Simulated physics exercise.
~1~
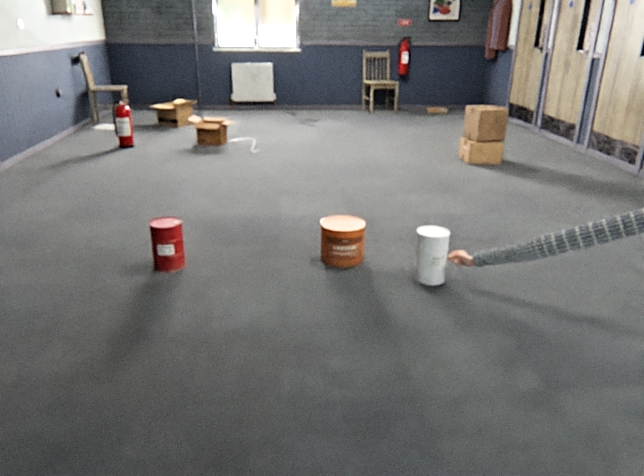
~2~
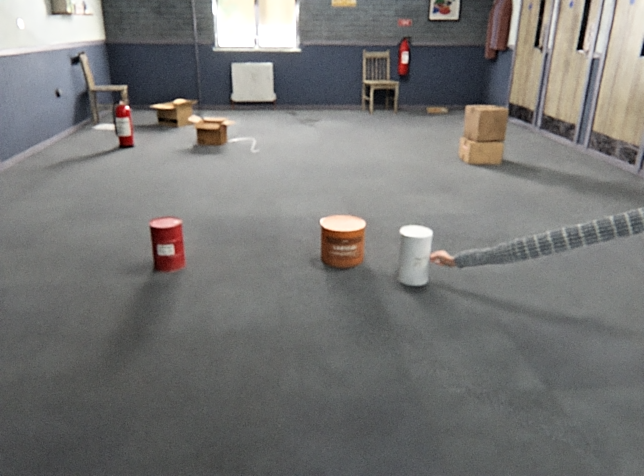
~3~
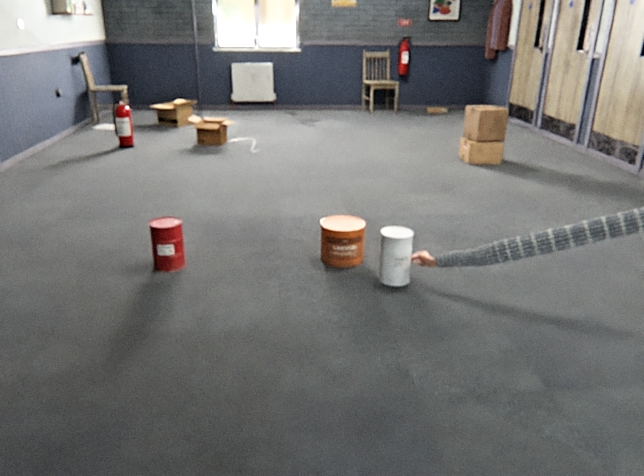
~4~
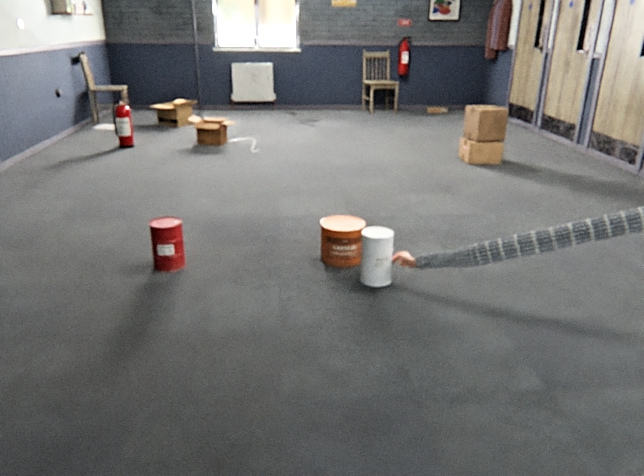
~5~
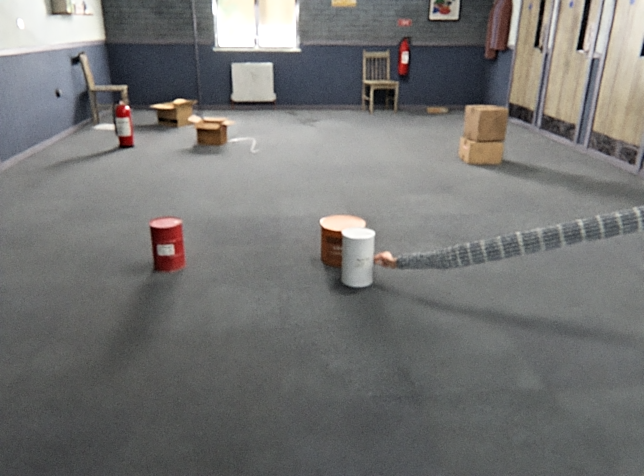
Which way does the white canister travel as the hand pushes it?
It slides to the left, moving across the front of the orange pail.
